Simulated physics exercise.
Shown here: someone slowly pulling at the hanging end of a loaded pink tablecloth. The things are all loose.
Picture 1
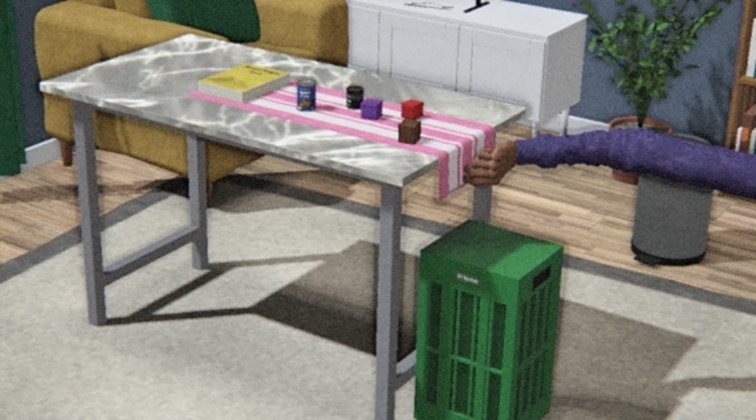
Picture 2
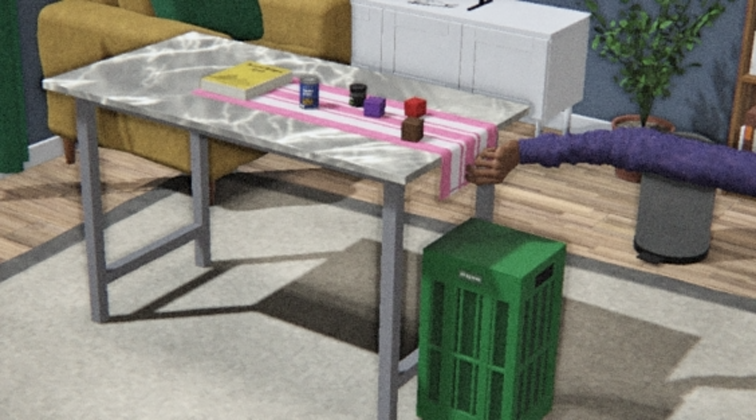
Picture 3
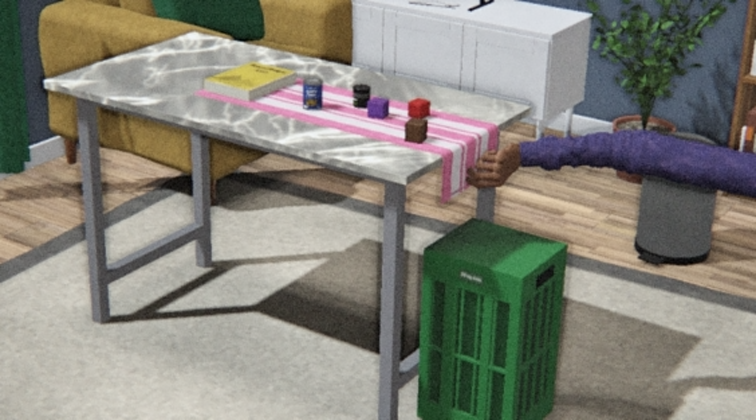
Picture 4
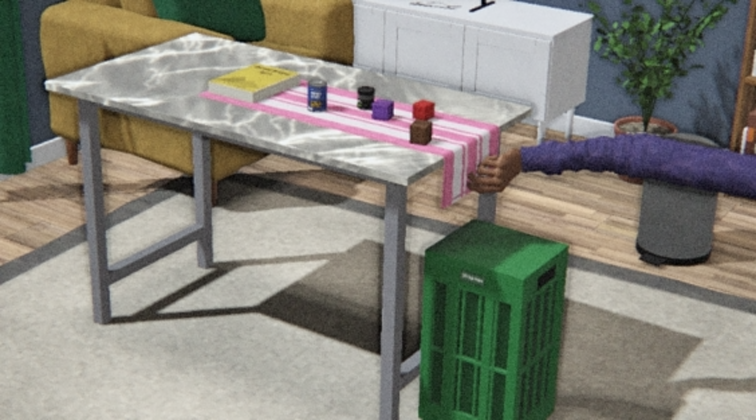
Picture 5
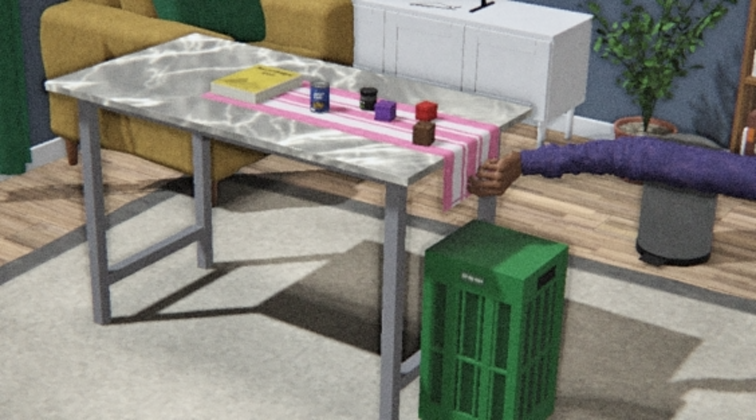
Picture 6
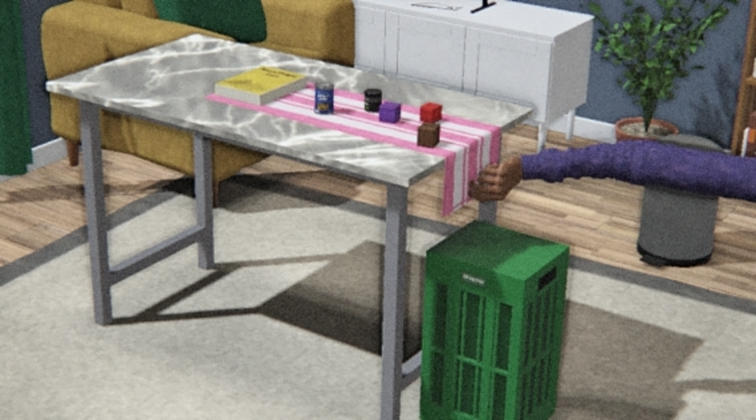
A hand slowly pulls the pink striped cloth rightward, carrying the small objects along the table.
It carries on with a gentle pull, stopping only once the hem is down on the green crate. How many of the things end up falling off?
One item falls.
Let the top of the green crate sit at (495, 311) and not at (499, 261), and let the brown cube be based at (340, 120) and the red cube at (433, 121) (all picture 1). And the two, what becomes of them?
The brown cube? Safe. The red cube? Lost.
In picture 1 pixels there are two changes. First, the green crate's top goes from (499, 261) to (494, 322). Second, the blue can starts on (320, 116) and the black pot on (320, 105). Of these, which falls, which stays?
Here's what happens: The blue can remains aboard, the black pot remains aboard.
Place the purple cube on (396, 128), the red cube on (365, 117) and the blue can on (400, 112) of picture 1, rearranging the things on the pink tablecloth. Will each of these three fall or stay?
The purple cube will stay where it is, the red cube will stay where it is, and the blue can will stay where it is.
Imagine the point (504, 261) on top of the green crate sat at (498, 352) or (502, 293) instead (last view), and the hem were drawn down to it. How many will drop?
Going over the edge would be 4 and 2.
Soon after, hem near (470, 229); all still up.
After that, hem on the crate; brown cube gone.
In the end, hem on the crate; brown cube gone. The table loses one.
